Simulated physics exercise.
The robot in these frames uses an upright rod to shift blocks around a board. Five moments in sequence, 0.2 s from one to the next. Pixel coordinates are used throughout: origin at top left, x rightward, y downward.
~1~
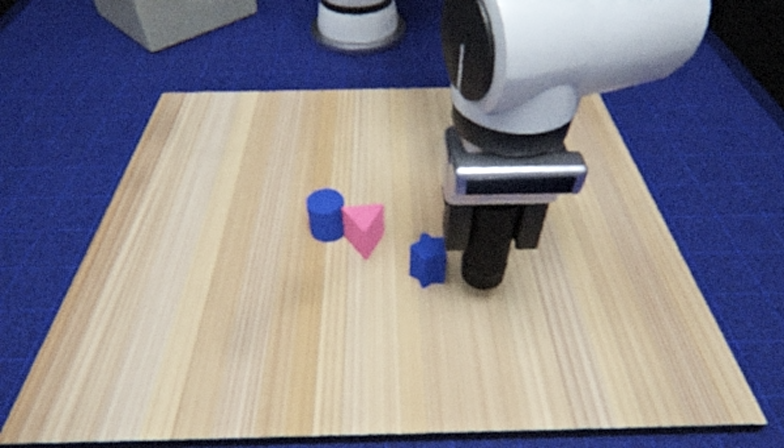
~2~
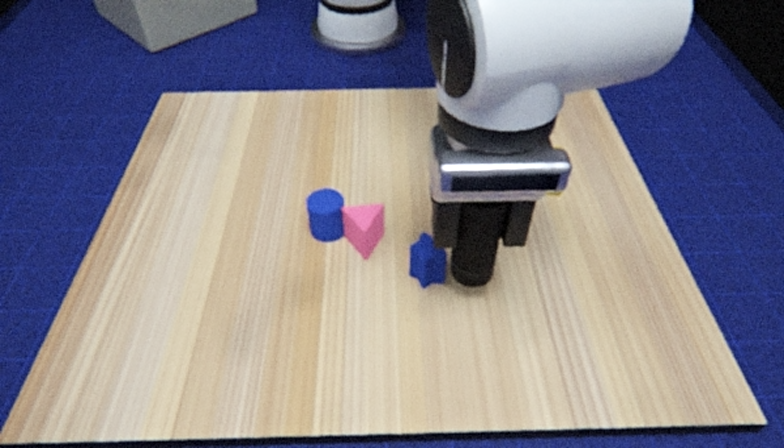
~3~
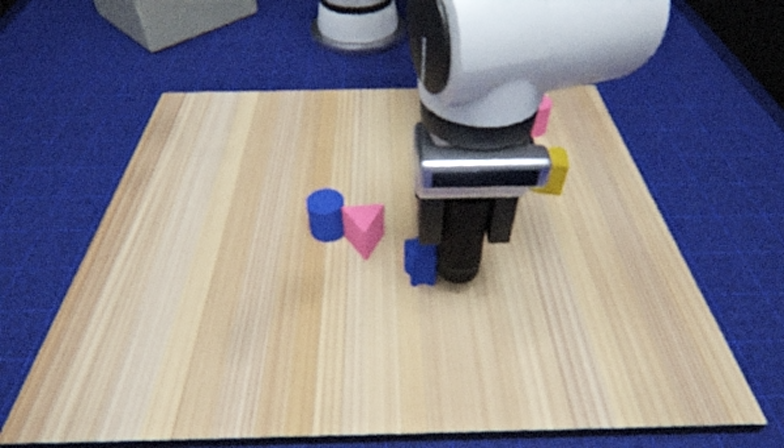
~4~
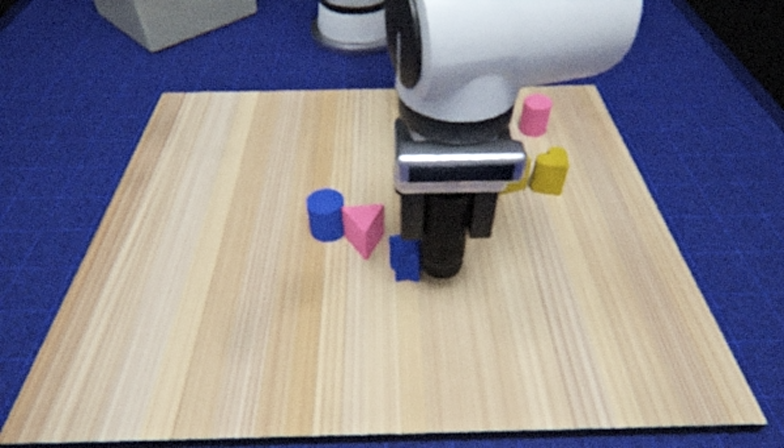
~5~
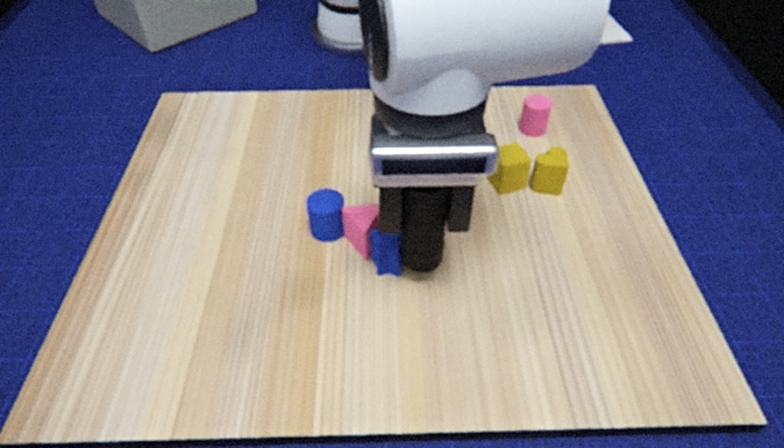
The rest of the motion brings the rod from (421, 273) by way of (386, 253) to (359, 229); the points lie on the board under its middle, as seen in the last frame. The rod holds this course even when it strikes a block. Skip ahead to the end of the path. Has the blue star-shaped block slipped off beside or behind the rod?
I believe so.
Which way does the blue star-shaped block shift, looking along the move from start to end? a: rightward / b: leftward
Letter b.
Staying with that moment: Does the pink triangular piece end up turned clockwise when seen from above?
I believe so.
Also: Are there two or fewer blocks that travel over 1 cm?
Answer: No.
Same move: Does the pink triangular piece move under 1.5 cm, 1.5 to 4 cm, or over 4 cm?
Over 4 cm.
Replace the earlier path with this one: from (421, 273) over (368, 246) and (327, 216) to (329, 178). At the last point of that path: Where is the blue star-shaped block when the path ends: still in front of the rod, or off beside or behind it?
Expect to find it next to or behind the rod.
What follows on the original path. Halfway along, rod at (385, 237); blue cylinder at (321, 198); pink triangular piece at (350, 208), turned 50° clockwise; blue star-shaped block at (351, 231), turned 35° anticlockwise.
At the end, rod at (358, 214); blue cylinder at (306, 193); pink triangular piece at (337, 184), turned 20° clockwise; blue star-shaped block at (342, 228), turned 70° anticlockwise.
